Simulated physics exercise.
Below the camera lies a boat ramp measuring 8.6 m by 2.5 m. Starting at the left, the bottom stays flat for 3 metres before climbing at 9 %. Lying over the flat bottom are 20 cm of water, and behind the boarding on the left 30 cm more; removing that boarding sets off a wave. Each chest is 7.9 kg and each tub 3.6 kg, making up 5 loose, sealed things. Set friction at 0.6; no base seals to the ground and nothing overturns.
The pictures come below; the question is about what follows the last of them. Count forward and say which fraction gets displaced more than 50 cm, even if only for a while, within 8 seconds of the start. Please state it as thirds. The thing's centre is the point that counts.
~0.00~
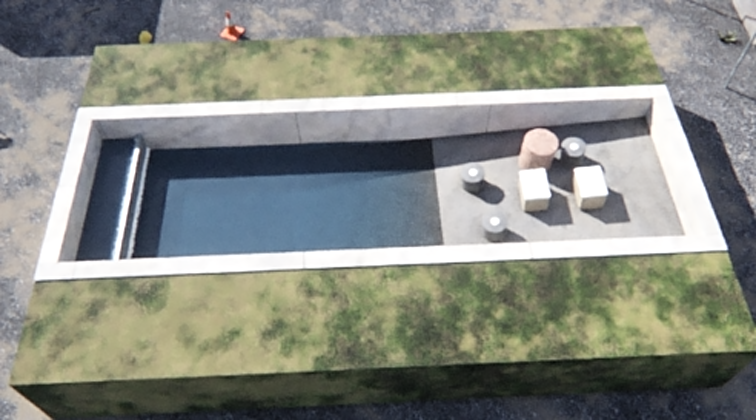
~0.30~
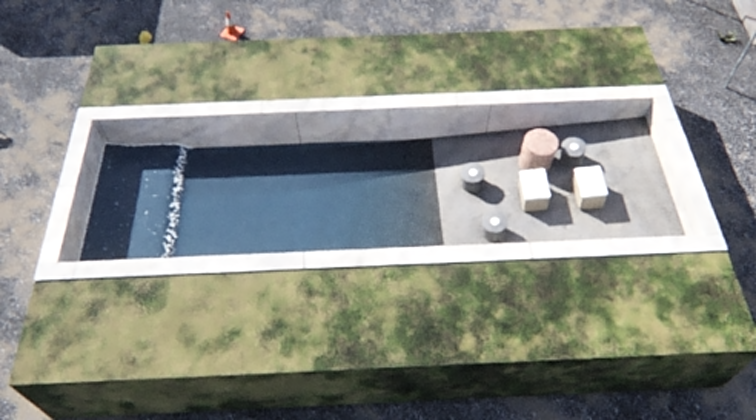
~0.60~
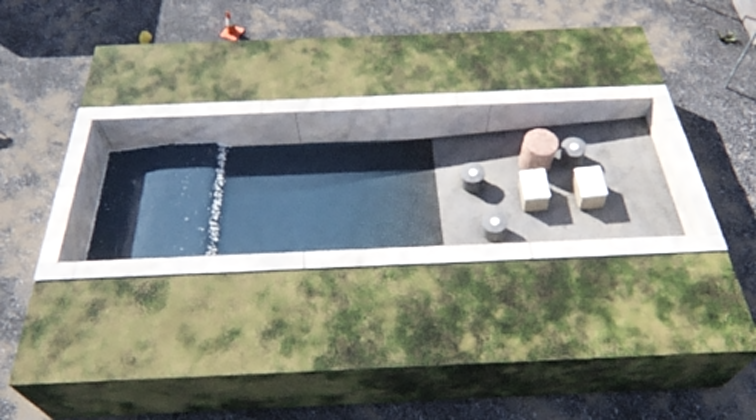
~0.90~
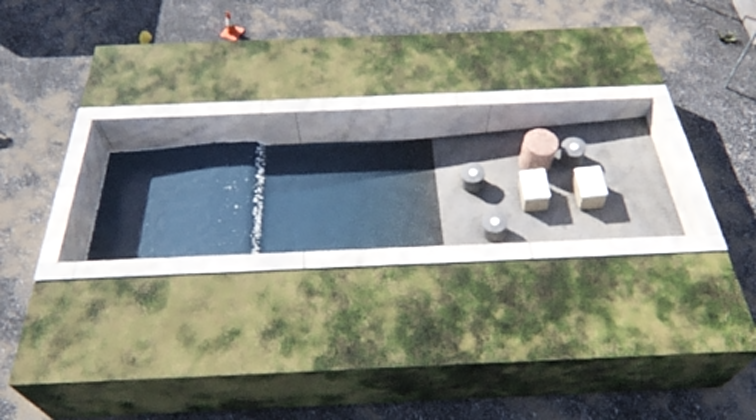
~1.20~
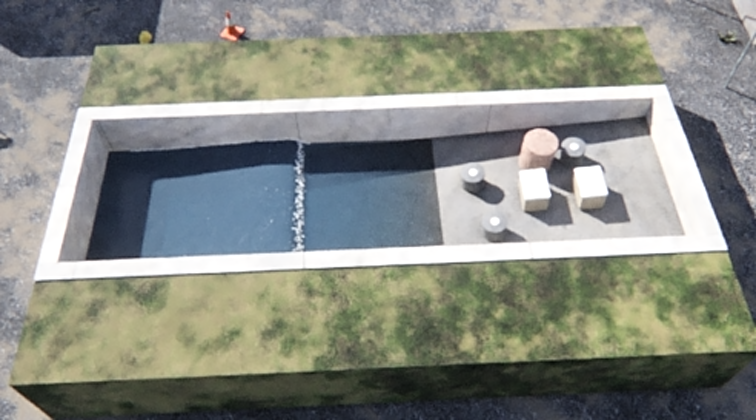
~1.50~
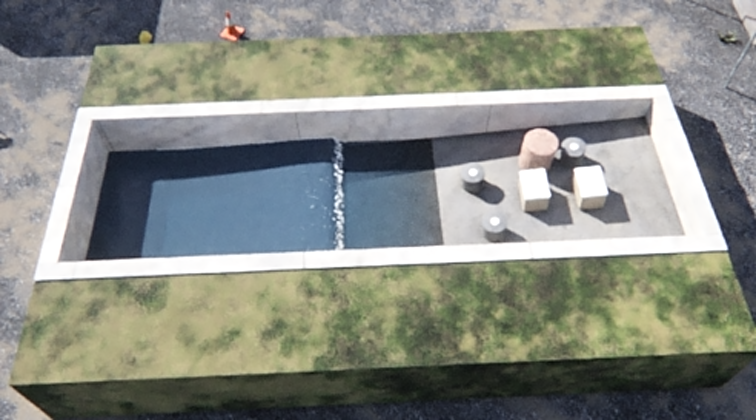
That would be somewhere from one to two thirds.
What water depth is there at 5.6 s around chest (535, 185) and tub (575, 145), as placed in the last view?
I'd put it at 2 cm and 2 cm respectively.
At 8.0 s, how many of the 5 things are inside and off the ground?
Of them, 1.
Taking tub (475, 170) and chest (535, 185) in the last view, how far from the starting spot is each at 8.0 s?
Net displacement, in order: 140 cm; 20 cm.
After 2.1 s 0 of 5 are over 50 cm from their spots; 0 afloat.
After 3.6 s 2 of 5 are over 50 cm from their spots; 2 afloat.
After 5.6 s 1 of 5 are over 50 cm from their spots; 0 afloat.
After 8.0 s 2 of 5 are over 50 cm from their spots, and 2 have been at some point; 1 afloat.
